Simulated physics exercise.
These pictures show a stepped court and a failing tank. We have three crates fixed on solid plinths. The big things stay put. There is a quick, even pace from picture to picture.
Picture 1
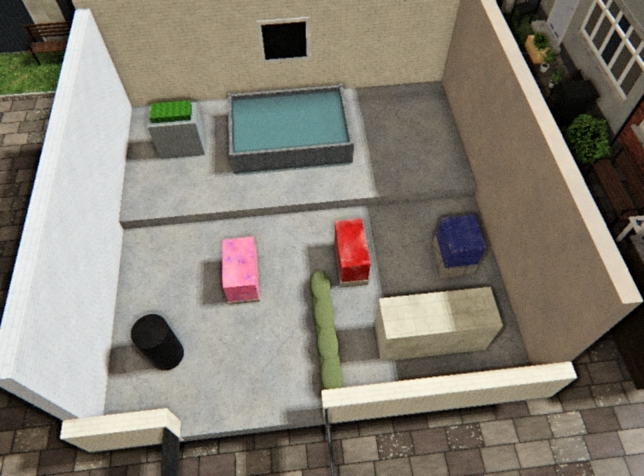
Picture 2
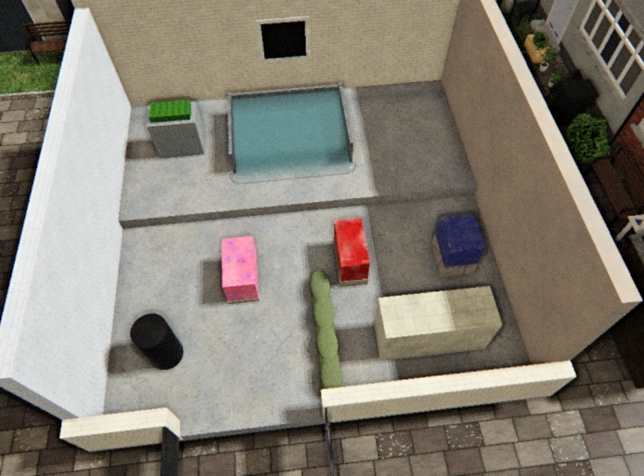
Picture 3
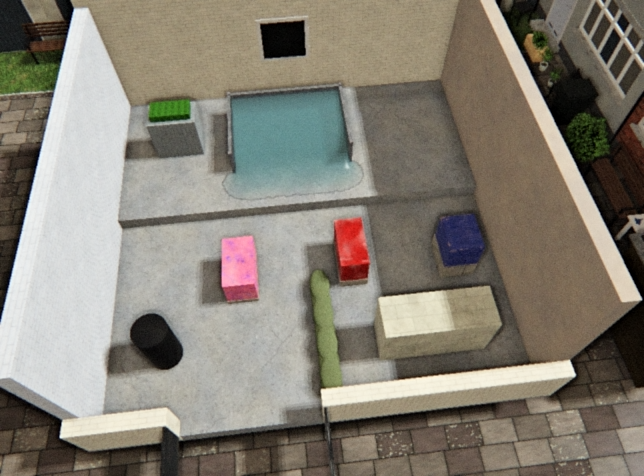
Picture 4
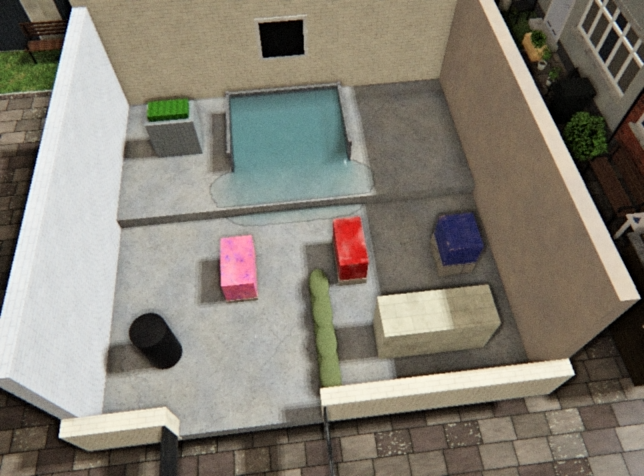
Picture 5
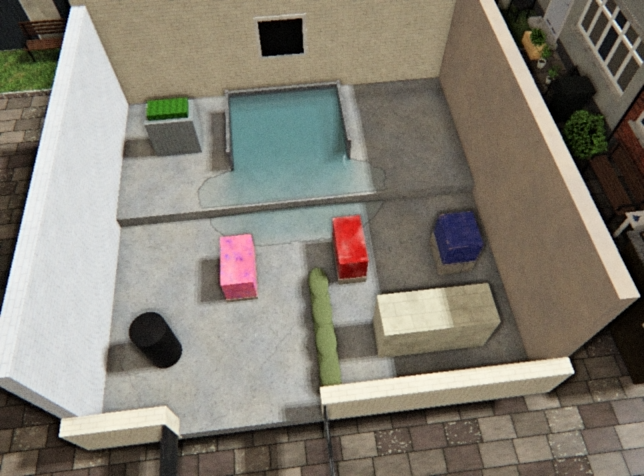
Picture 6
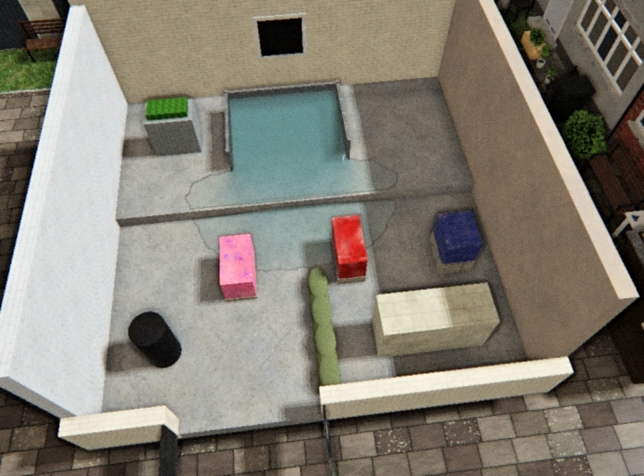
In a walled stepped court, water pours from an open tank and spreads over the step.
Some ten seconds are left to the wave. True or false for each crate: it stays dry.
Blue crate: True, it stays dry; red crate: False, it gets wet; pink crate: False, it gets wet.
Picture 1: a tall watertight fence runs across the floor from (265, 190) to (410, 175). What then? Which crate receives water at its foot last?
It's the one in blue.
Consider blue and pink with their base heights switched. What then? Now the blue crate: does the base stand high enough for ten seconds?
Blue: Flooded.
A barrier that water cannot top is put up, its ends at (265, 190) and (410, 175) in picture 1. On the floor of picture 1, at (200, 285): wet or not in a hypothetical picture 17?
There: Awash.
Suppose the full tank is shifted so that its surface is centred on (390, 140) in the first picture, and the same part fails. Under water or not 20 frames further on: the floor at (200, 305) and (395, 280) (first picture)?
In order: Bone-dry and inundated.
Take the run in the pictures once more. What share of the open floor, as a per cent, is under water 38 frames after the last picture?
I'd guess some 60 per cent.
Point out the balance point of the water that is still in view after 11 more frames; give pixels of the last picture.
The water's middle lies around (295, 223).
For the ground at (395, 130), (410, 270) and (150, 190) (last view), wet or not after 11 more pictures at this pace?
Status per point, in sequence: Unwetted, then waterlogged, then unwetted.
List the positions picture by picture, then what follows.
The first picture shows still water in the open tank at (289, 121).
In the second picture, water pours out at (292, 160) and has run to (234, 178).
In the third picture, the front is at (228, 185), out from the gap at (292, 161).
In the fourth picture, the front is at (224, 205), out from the gap at (291, 160).
In the fifth picture, water pours out at (290, 159) and has run to (220, 225).
In the sixth picture, the front is at a hidden place, out from the gap at (290, 159).
A moment on, water covers 30 % of the floor; the blue crate not reached, the red crate water round its plinth, the pink crate water round its plinth.
Next, water covers 45 % of the floor; the blue crate water round its plinth, the red crate water round its plinth, the pink crate water round its plinth.
Then, water covers 55 % of the floor; the blue crate water round its plinth, the red crate water round its plinth, the pink crate water round its plinth.
Later, water covers 60 % of the floor; the blue crate water round its plinth, the red crate water round its plinth, the pink crate water round its plinth.
In the end, water covers 60 % of the floor; the blue crate stayed above the water, the red crate was topped, the pink crate was topped.
